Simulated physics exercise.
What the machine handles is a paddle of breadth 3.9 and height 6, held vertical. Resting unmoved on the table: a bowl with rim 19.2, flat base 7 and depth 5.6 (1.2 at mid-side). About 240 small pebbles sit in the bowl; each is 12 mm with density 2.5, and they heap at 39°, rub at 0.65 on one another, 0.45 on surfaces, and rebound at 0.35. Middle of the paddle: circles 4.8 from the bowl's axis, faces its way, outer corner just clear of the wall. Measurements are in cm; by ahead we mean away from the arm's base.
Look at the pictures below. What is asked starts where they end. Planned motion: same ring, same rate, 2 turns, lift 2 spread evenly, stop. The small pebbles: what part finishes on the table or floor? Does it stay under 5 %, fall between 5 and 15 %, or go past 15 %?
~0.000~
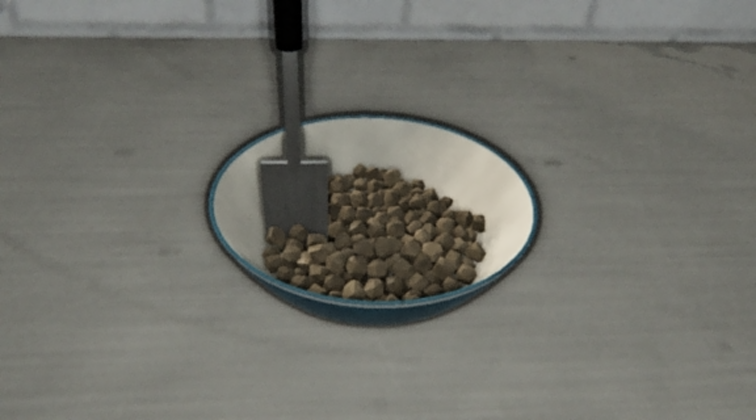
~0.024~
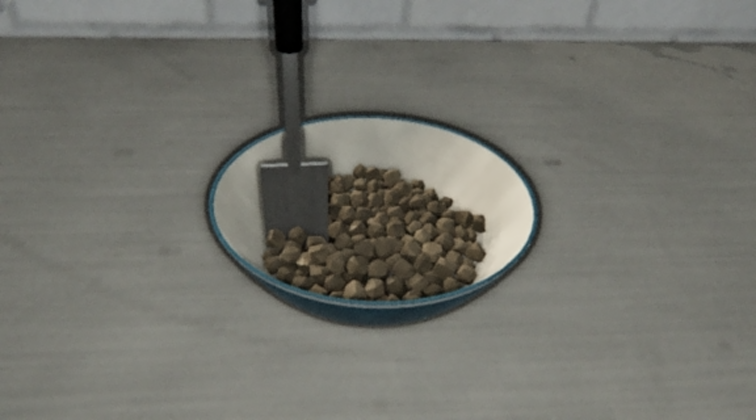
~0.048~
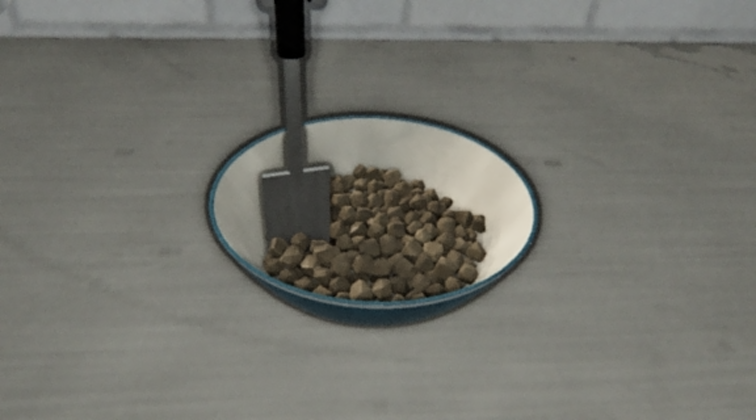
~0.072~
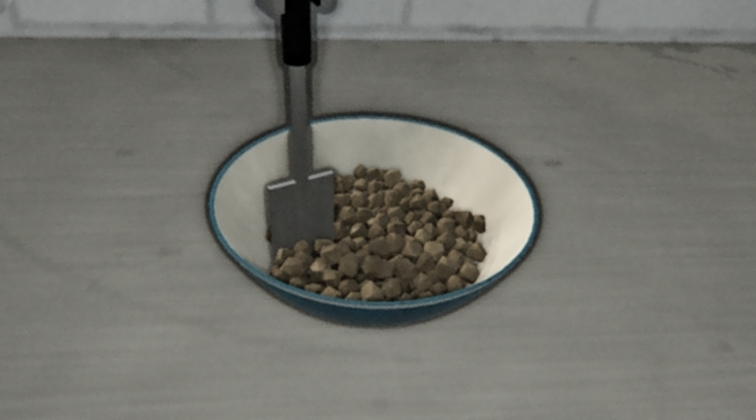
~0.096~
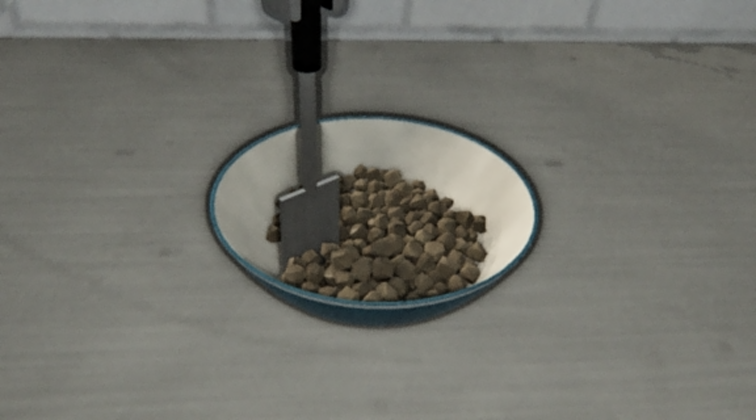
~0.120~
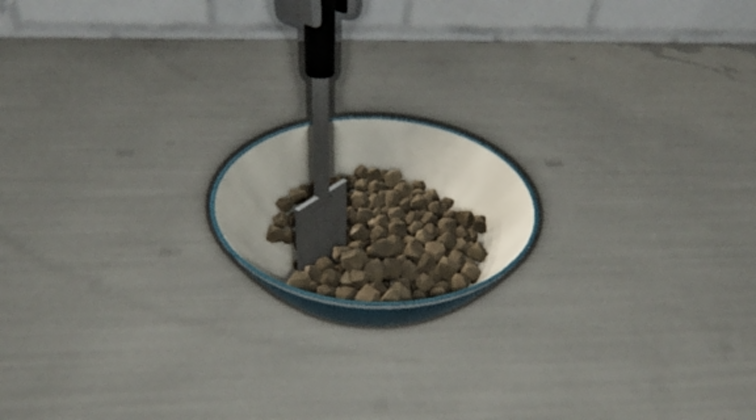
It falls between 5 and 15 %.
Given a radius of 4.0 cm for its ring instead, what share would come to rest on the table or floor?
Near 0 %.
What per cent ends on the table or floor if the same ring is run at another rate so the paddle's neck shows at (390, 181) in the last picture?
Some 35 %.
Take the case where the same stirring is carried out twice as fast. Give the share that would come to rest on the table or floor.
Estimate: Near 30 in a hundred.
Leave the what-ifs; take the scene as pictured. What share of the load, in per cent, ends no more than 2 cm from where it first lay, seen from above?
Around 20 per cent.
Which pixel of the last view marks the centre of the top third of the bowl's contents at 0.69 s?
Around (287, 196).
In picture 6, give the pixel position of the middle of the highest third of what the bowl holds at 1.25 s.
(426, 238).
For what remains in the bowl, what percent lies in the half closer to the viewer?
About 55 per cent.
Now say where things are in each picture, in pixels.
Paddle neck at (293, 139), 0° round; upper third of the load around (377, 230), from x 270 to 480, top at y 170; 245 in the bowl, in the first picture.
Paddle neck at (293, 142), 3° round; upper third of the load around (377, 231), from x 270 to 480, top at y 170, in the second picture.
Paddle neck at (295, 148), 13° round; upper third of the load around (375, 232), from x 275 to 480, top at y 170, in the third picture.
Paddle neck at (301, 156), 24° round; upper third of the load around (377, 240), from x 275 to 480, top at y 170, in the fourth picture.
Paddle neck at (309, 164), 36° round; upper third of the load around (377, 243), from x 275 to 480, top at y 175, in the fifth picture.
Paddle neck at (321, 170), 47° round; upper third of the load around (379, 246), from x 275 to 480, top at y 175; 245 in the bowl, in the sixth picture.
By 0.69 s, 312° round, highest piece 7 above the table; 234 in the bowl, 11 on the table or floor.
By 1.25 s, 218° round, highest piece 6 above the table; 222 in the bowl, 23 on the table or floor.
By 1.74 s, 0° round, highest piece 5 above the table; 222 in the bowl, 23 on the table or floor.
By 2.44 s, 0° round, highest piece 5 above the table; 222 in the bowl, 23 on the table or floor.
Final count, 222 in the bowl, 23 on the table or floor. That is 9 % on the table or floor.
